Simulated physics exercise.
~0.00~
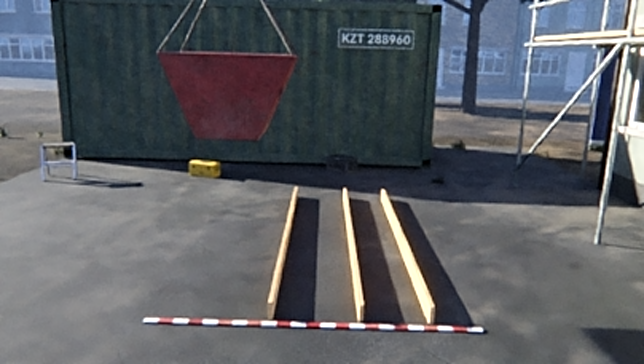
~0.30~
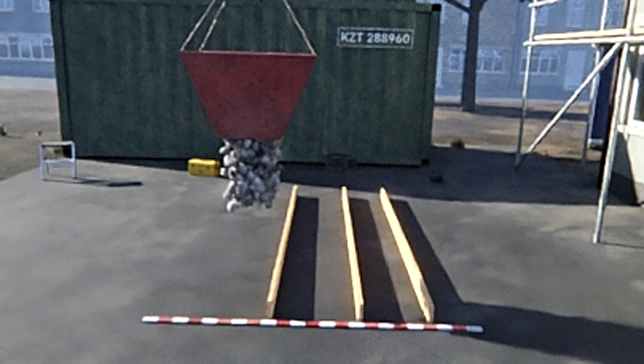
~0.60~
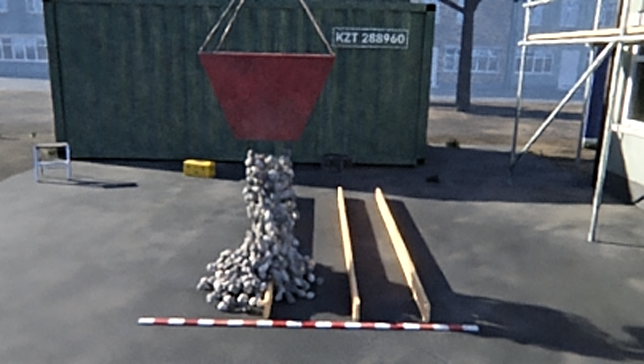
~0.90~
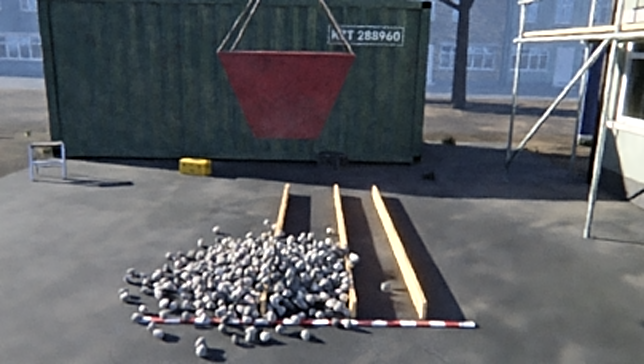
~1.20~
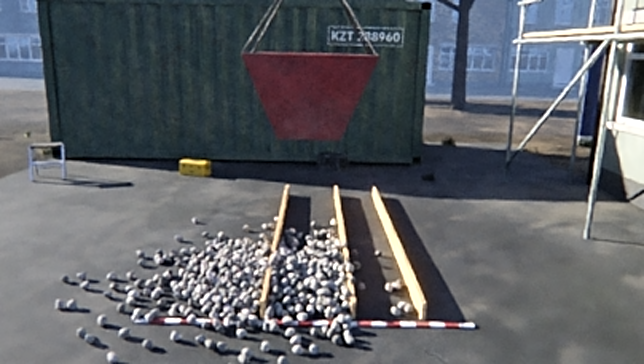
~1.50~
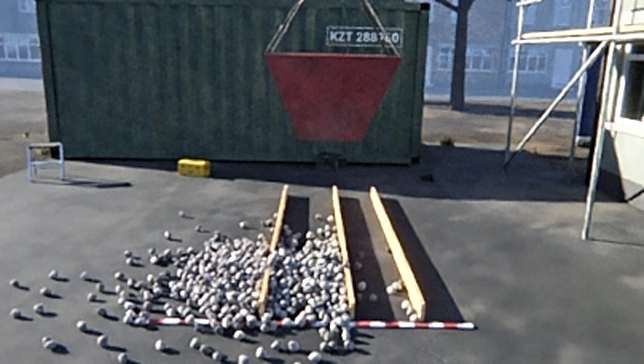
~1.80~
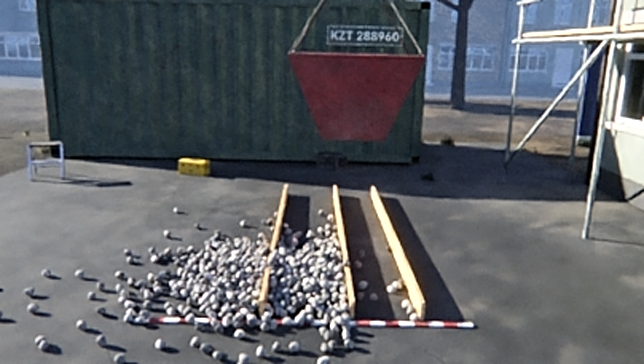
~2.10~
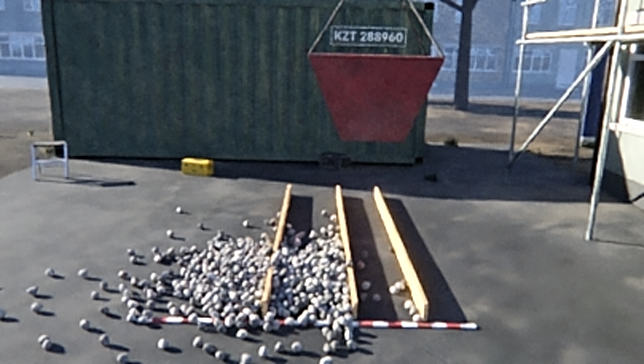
A red skip hanging in front of a green container drifted right and dropped a stream of grey stones, which piled up and spread around three wooden planks, settling mostly left of the planks and in the left bay, with a few in the right.
